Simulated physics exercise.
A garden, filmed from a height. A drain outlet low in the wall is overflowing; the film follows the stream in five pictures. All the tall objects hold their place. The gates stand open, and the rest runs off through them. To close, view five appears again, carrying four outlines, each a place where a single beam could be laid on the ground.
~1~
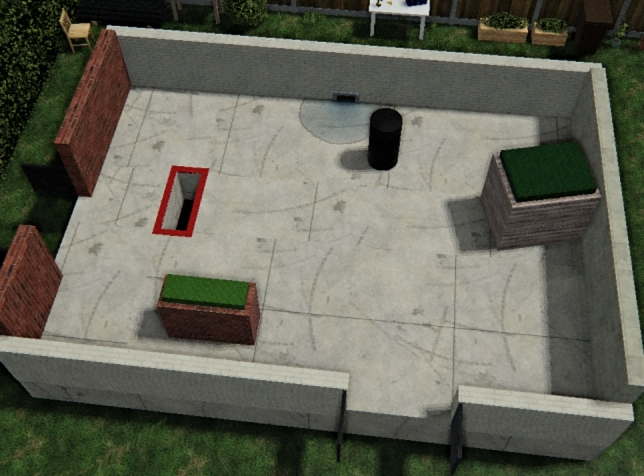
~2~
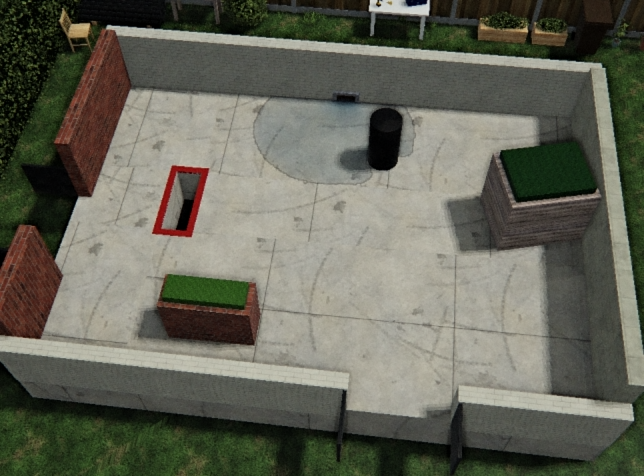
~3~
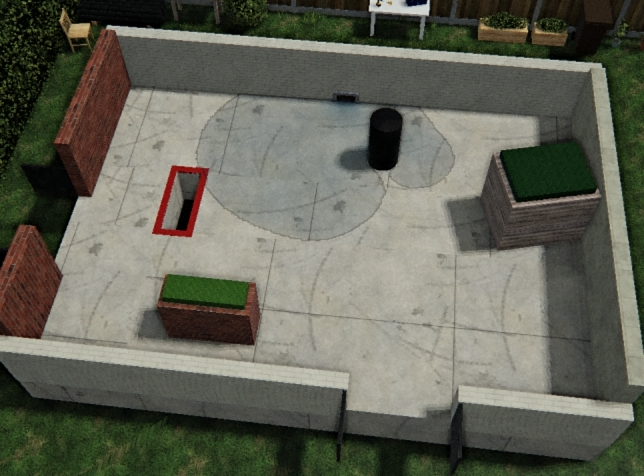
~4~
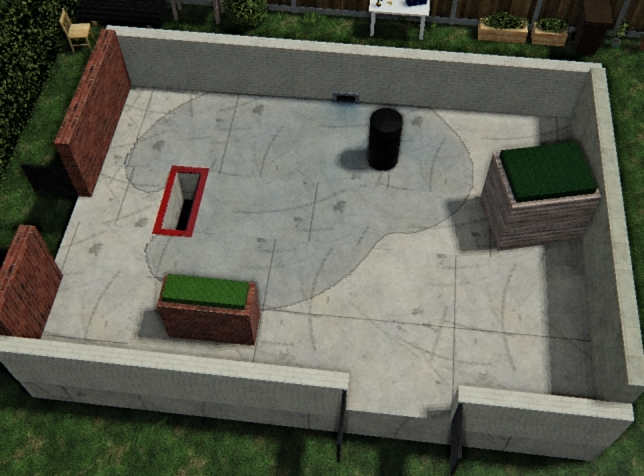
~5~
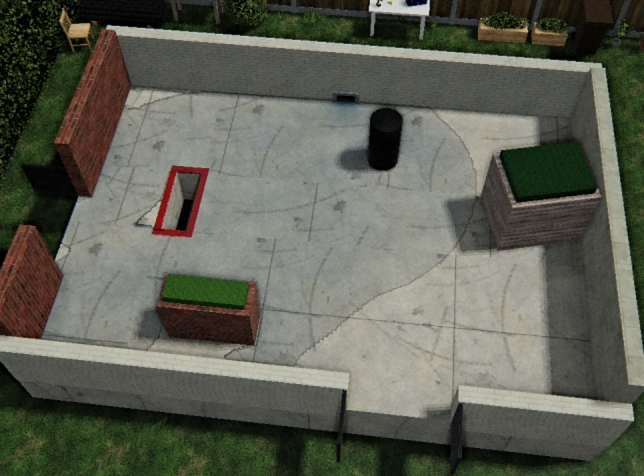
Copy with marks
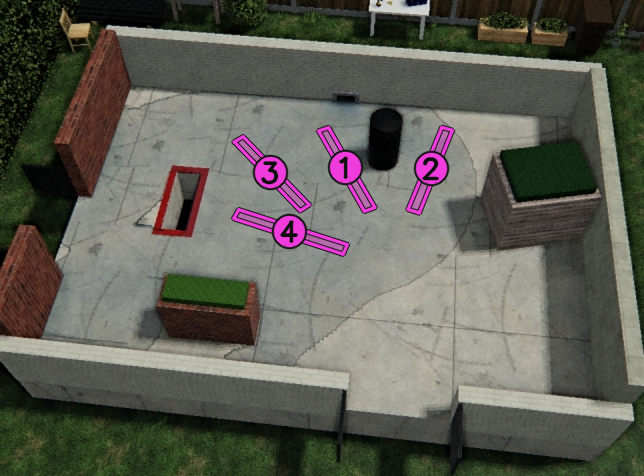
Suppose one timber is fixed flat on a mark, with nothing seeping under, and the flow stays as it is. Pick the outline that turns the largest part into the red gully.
It is 4.
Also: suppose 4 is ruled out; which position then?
2 it is.
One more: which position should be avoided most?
Here it is position 3.
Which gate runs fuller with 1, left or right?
The left gate.
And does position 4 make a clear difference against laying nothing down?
Yes, by a good deal.
On the marked copy, 1 from (323, 129) to (369, 209); 2 from (413, 211) to (447, 128); 3 from (238, 139) to (304, 207); 4 from (236, 214) to (345, 249).
With 1, about 24 % of the stream runs into the red gully, about 76 % out by the gates.
With 2, about 31 % of the stream runs into the red gully, about 68 % out by the gates.
With 3, about 17 % of the stream runs into the red gully, about 82 % out by the gates.
With 4, about 55 % of the stream runs into the red gully, about 42 % out by the gates.
